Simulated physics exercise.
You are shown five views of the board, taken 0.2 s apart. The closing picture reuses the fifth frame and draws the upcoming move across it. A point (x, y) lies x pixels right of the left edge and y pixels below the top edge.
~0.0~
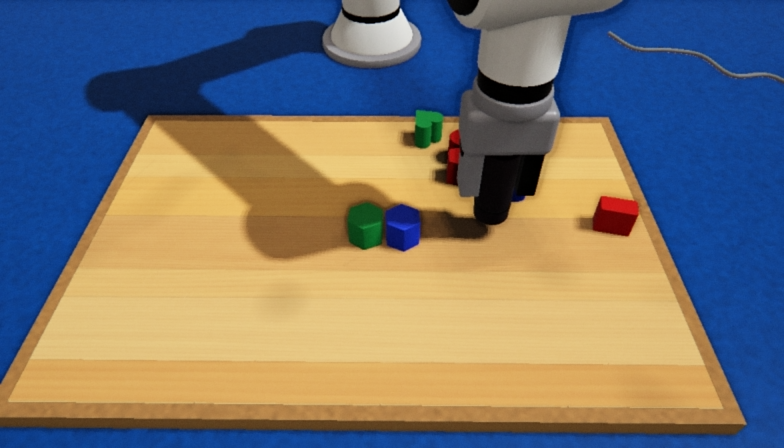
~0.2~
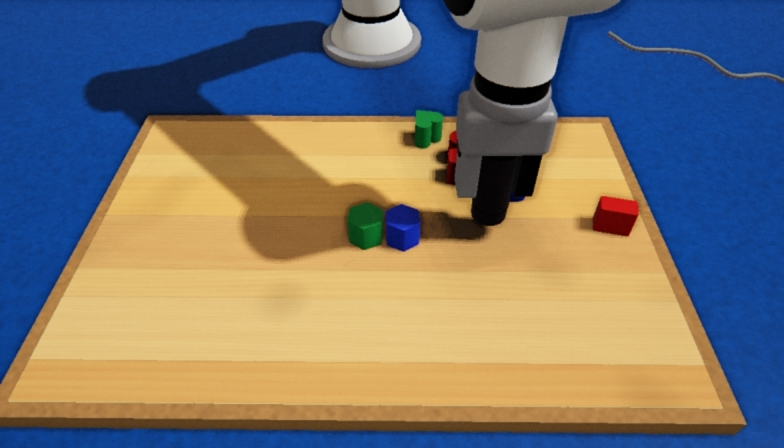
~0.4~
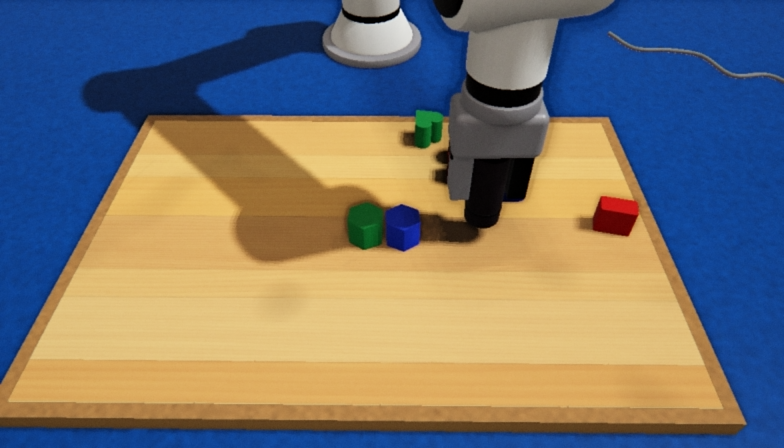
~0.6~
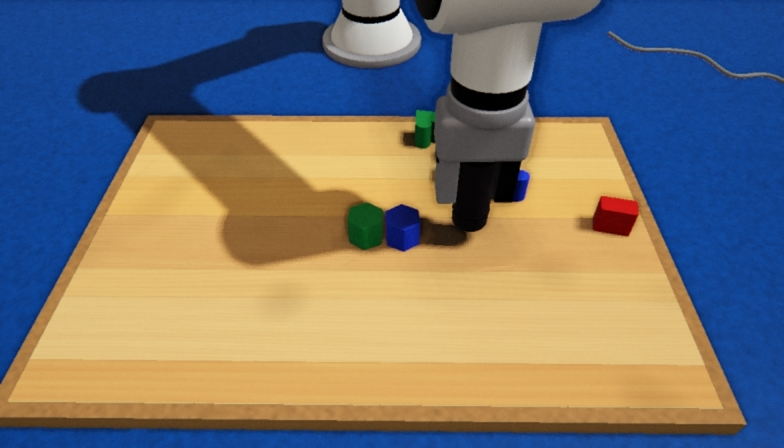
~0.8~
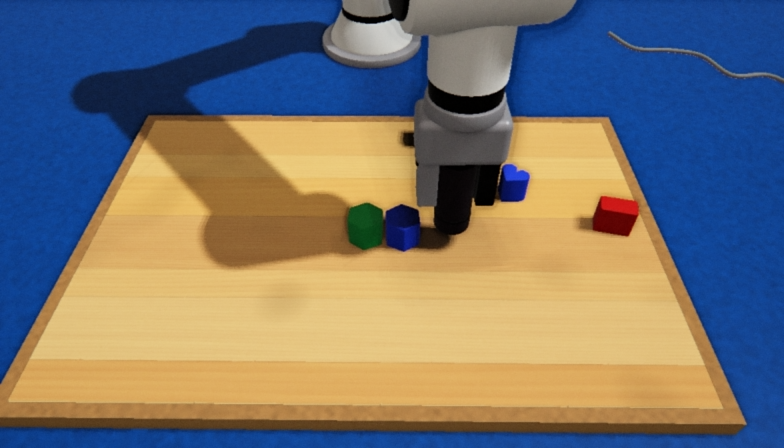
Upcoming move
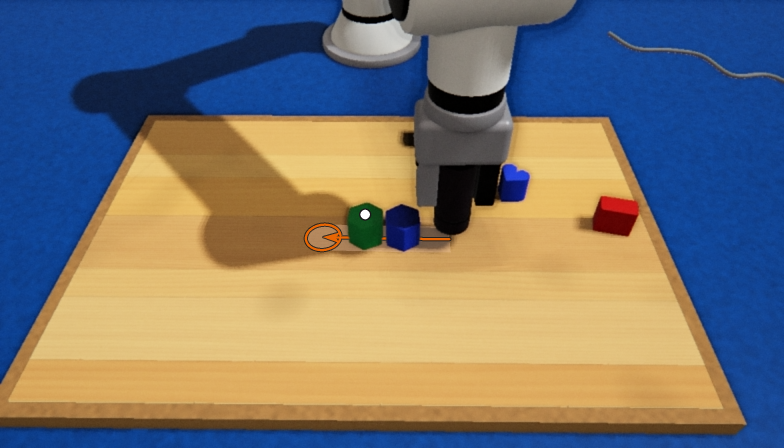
The robot arm lowered its black rod slightly and slid it left across the wooden board toward the blue and green hexagons, uncovering a blue heart behind it, while the blocks stayed still.
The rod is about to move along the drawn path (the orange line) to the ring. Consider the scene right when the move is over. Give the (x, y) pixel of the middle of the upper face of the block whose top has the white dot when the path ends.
At pixel (256, 205).
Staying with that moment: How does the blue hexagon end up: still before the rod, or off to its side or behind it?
It stays ahead.
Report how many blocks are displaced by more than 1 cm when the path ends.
By the end of the path, two blocks have moved more than about a centimetre.
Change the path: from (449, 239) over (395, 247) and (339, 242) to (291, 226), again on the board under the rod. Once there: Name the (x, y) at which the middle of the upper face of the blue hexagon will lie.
At the end it should sit near (260, 191).
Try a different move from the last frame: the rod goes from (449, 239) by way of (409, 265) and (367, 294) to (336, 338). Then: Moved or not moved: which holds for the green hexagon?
It leaves its spot.
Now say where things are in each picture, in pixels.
Lower end of the rod (490, 214), tops of blocks, green hexagon (365, 215), blue hexagon (403, 216), in the first picture.
Rod (488, 215), blocks as before, in the second picture.
Rod (481, 217), blocks as before, in the third picture.
Rod (469, 220), blocks as before, in the fourth picture.
Rod (451, 223), green hexagon (365, 215), blue hexagon (403, 216), in the fifth picture.
The drawn path runs in a line from (449, 239) to (323, 237); the dot is on the green hexagon.
On the path given first. One third of the way, rod (407, 223); green hexagon (339, 212); blue hexagon (373, 215).
Two thirds of the way, rod (364, 222); green hexagon (297, 209); blue hexagon (329, 213).
At the end, rod (321, 221); green hexagon (256, 205); blue hexagon (287, 211), turned 20° clockwise.
